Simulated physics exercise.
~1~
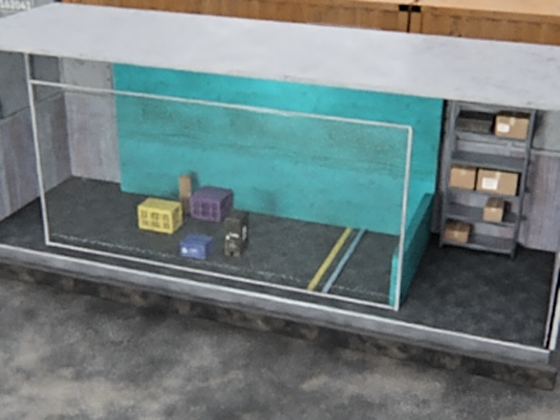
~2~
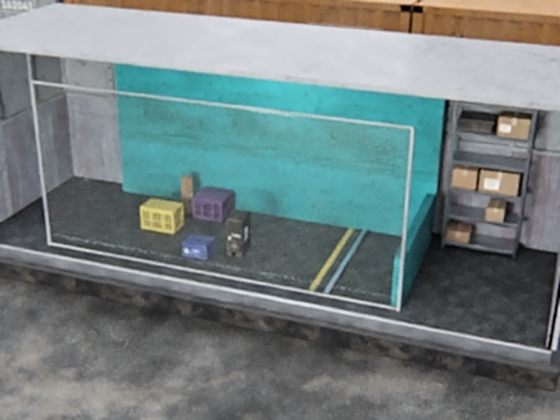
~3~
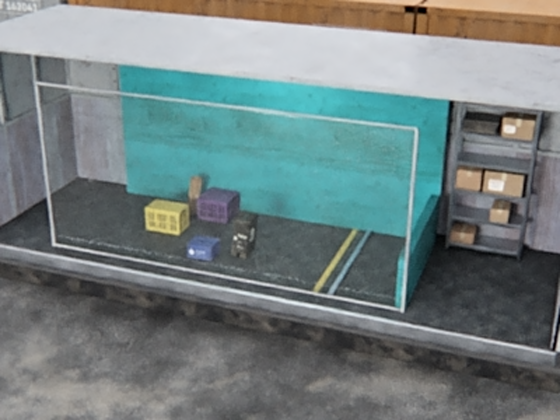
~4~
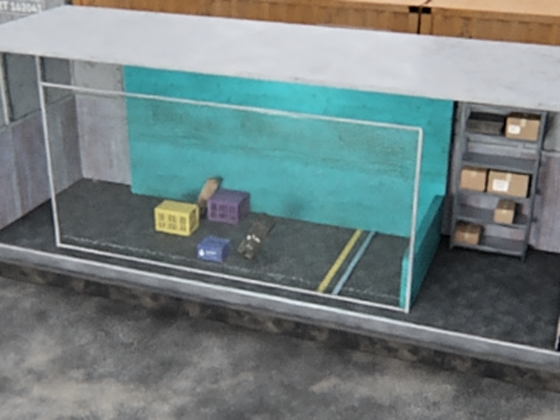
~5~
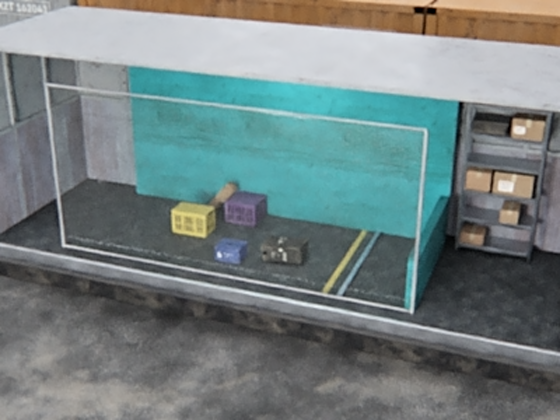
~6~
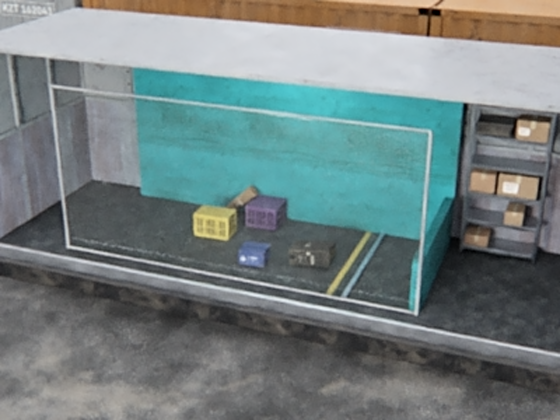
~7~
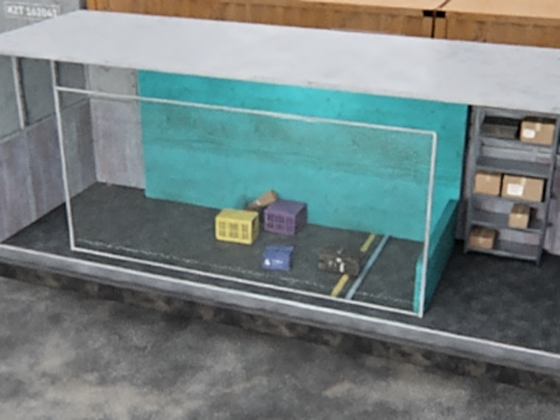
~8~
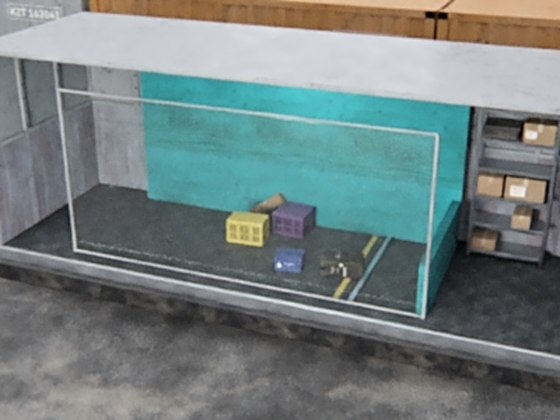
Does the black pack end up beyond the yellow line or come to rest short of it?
The black pack comes to rest short of the yellow line, lying on its side right next to it.
